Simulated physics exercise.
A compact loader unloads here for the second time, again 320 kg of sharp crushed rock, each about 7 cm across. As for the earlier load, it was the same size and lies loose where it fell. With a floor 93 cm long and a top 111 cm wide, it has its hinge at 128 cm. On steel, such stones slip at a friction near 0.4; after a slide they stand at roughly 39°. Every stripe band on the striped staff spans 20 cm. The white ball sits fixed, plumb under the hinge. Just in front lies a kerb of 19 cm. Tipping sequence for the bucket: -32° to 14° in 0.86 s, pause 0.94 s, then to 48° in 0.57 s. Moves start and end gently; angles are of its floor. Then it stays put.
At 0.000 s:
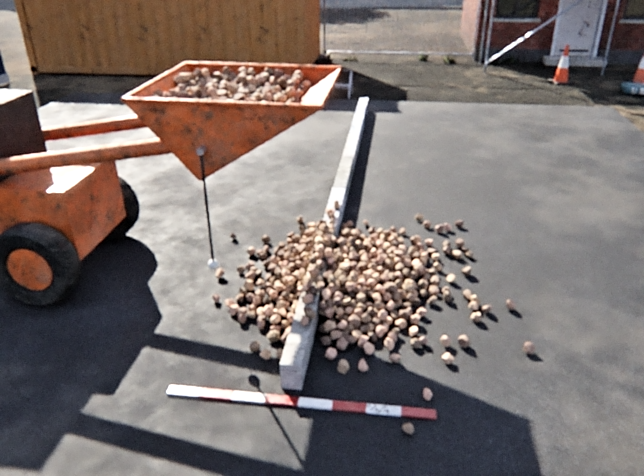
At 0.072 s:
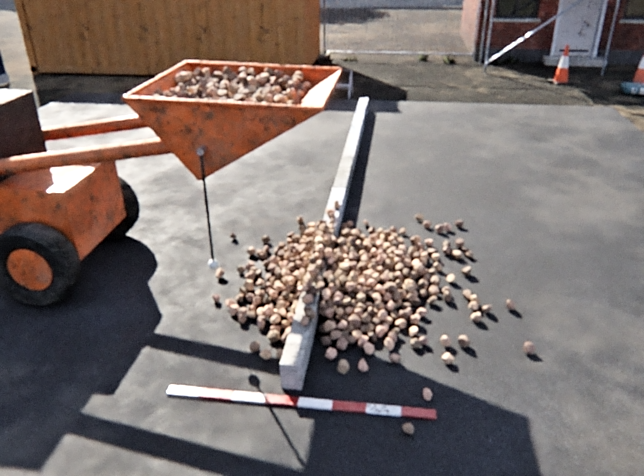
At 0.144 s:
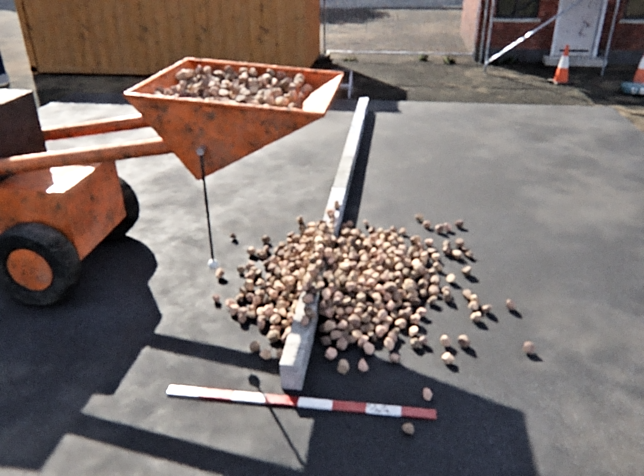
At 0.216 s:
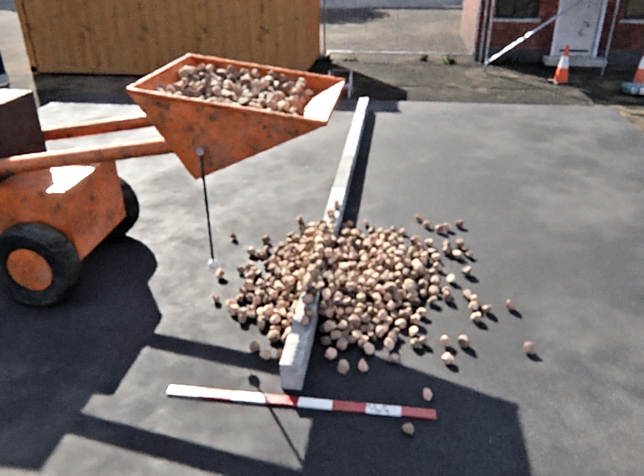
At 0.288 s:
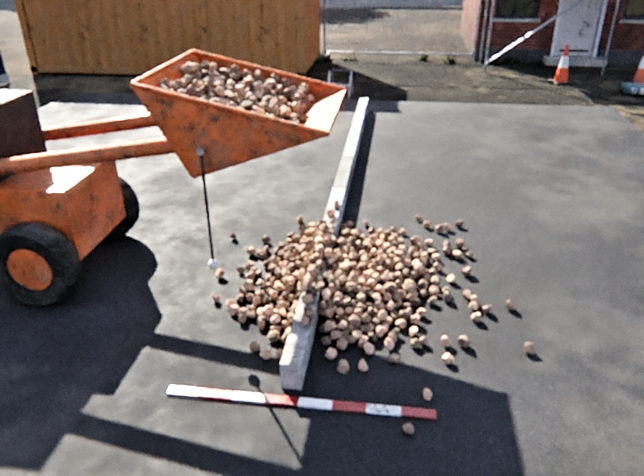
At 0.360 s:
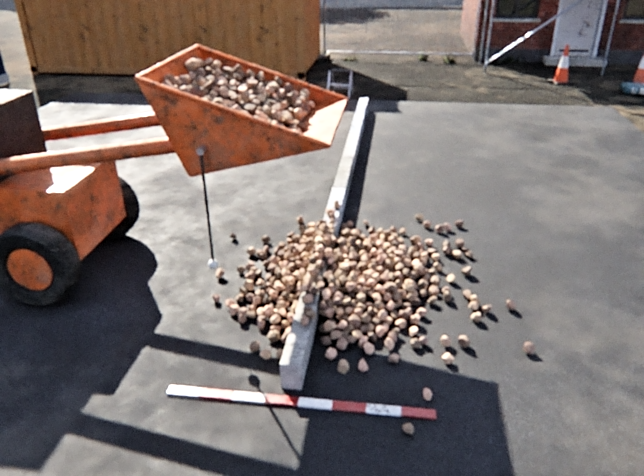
The loader's orange bucket, full of stones, slowly tilts downward at its right end.
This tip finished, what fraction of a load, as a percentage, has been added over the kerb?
About 59 per cent of a load.
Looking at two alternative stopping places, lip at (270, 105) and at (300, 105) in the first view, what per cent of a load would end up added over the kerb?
The first would add some 10 per cent and the second some 35 per cent.
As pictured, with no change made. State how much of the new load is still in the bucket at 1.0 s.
It holds some 100 percent.
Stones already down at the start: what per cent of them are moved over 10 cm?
Close to 5 per cent.
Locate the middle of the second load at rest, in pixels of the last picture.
Their middle rests near (338, 264).
After 0.6 s the floor is at 7°; in per cent of one load, 100 in the bucket, 32 on this side of the kerb, 68 over the kerb; the foremost stones are at (485, 296).
After 1.0 s the floor is at 14°; in per cent of one load, 100 in the bucket, 32 on this side of the kerb, 68 over the kerb; the foremost stones are at (485, 296).
After 2.8 s the floor is at 48°; in per cent of one load, 4 in the bucket, 81 on this side of the kerb, 114 over the kerb; the foremost stones are at (485, 296).
After 5.4 s the floor is at 48°; in per cent of one load, 0 in the bucket, 73 on this side of the kerb, 127 over the kerb; the foremost stones are at (487, 292). Net gain over the kerb, 59.
